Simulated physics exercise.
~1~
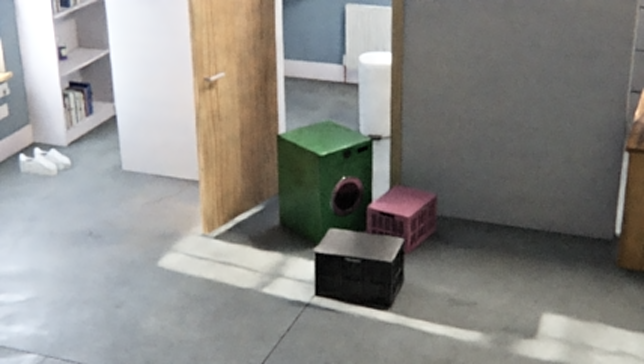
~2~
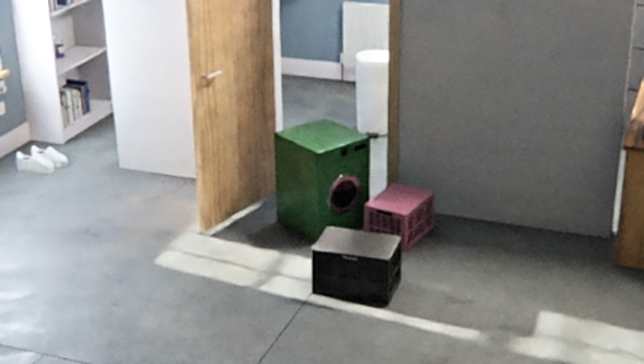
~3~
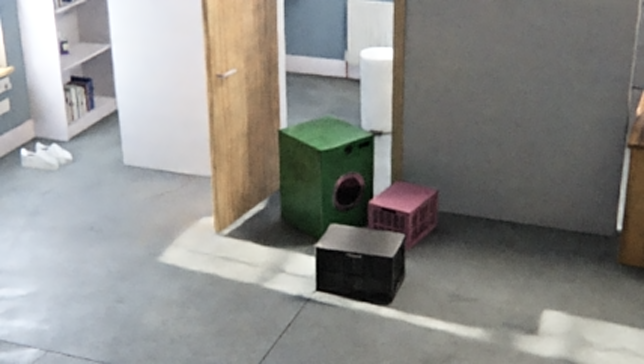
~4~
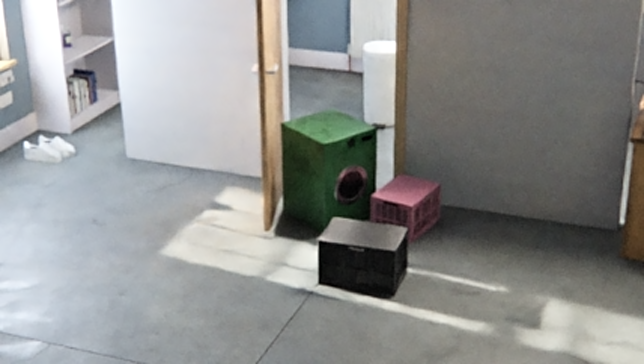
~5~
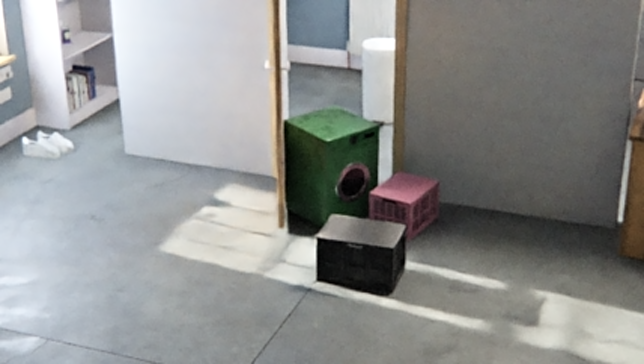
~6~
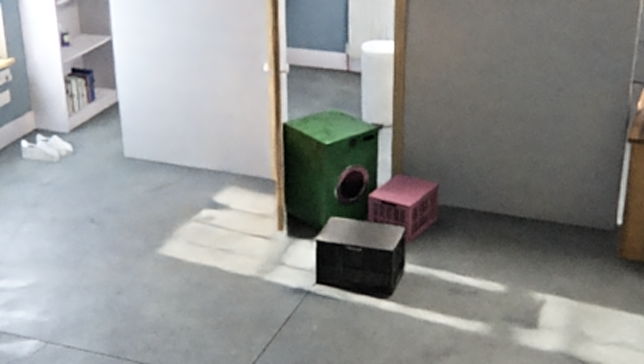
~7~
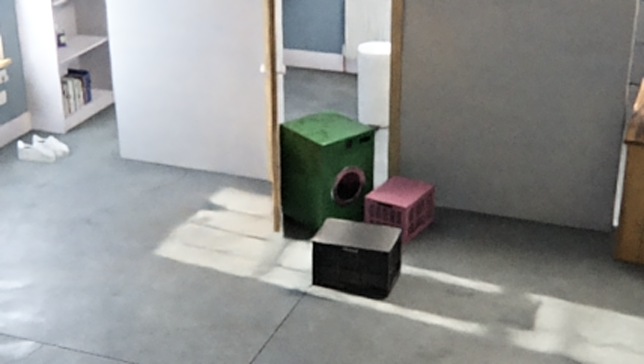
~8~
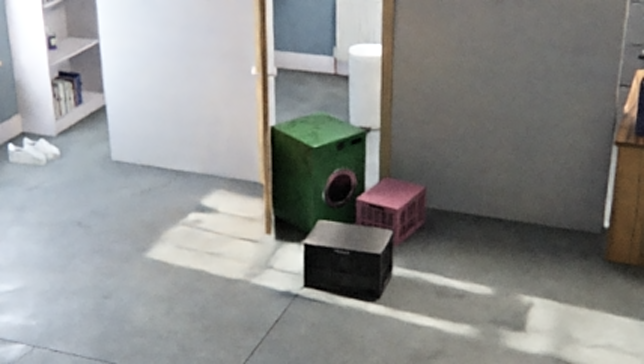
A green, box-shaped unit with a round, dark red-rimmed front stands in an open doorway, seen from above in a slightly swaying view of a grey-floored room. A pink crate sits to its right and a black crate in front, with white shoes and a bookshelf off to the left. The wooden door at first stands wide open on the left, then swings right toward the green unit, with nobody in sight. It comes up against the unit's side and stops. The door remains well open, and the unit and both crates stay where they were.
